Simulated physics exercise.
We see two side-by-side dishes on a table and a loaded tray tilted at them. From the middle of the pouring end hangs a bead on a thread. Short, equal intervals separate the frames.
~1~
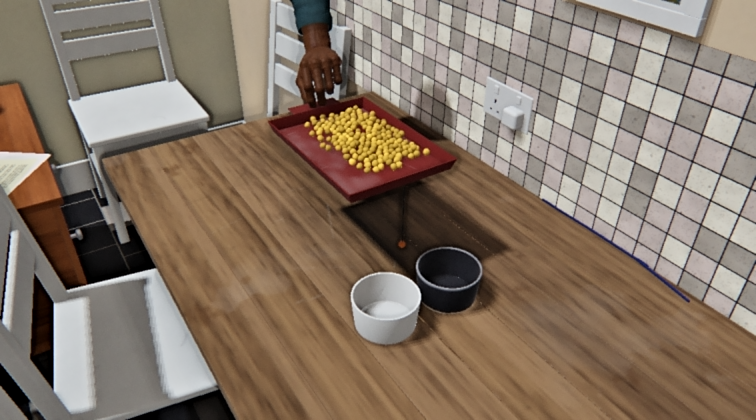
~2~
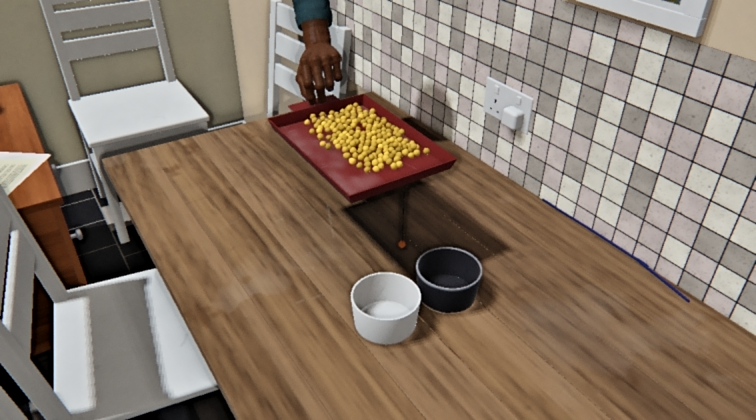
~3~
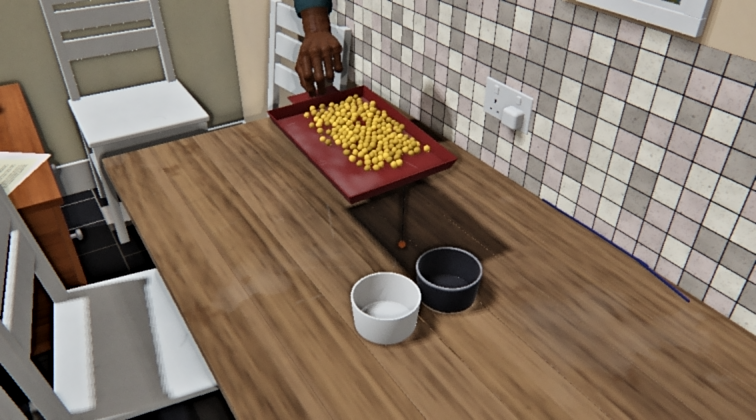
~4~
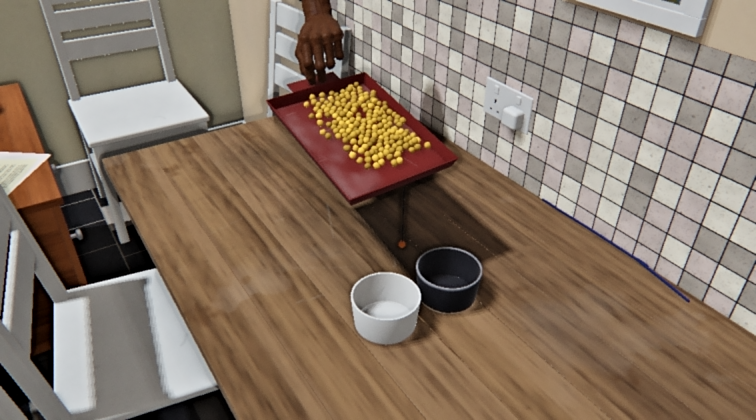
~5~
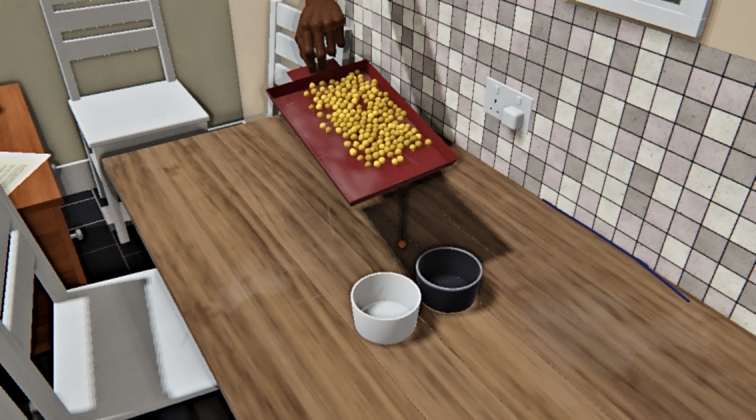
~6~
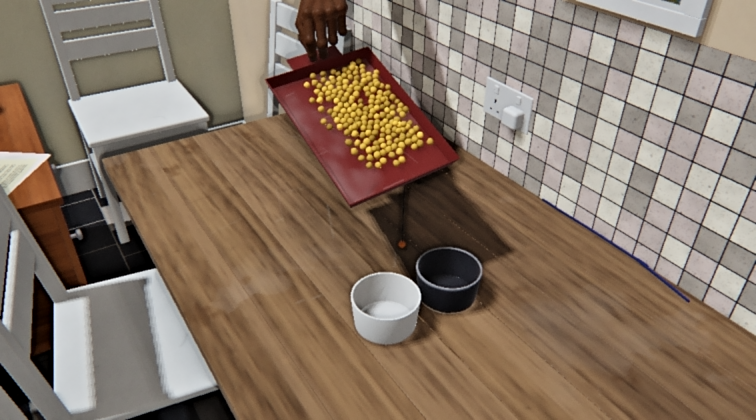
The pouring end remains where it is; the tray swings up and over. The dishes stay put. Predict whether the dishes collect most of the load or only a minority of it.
The load will mostly be caught.
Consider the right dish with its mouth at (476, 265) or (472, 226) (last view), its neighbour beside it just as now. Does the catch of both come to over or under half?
In the first position a minority, in the second a minority.
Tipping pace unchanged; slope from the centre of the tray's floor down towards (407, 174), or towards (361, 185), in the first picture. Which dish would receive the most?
Result, try one: Dish at right; try two: Dish at left.
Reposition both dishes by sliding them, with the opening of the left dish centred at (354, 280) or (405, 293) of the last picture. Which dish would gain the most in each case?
For the first placement, the left-side one; for the second placement, the left-side one.
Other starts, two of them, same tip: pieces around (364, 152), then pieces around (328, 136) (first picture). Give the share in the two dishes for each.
First about 70, then 70 per cent.
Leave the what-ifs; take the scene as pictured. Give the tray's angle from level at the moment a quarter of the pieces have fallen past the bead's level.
Angle: Approx. 75 degrees.
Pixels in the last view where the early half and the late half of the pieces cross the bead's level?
First part (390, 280), rest (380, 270).
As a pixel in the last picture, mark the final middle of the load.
Close to (388, 316).
Shortly afterwards, tray tipped steeply; near two thirds on the tray; only a few in the left dish; only a few in the right dish; only a few outside both; near a third in the air.
Next, tray tipped past a quarter turn; only a few on the tray; near half in the left dish; a little in the right dish; near a quarter outside both; a little in the air.
Some moments later, tray tipped past a quarter turn; near half in the left dish; a little in the right dish; near a third outside both.
In the end, tray tipped past a quarter turn; near half in the left dish; a little in the right dish; near a third outside both.
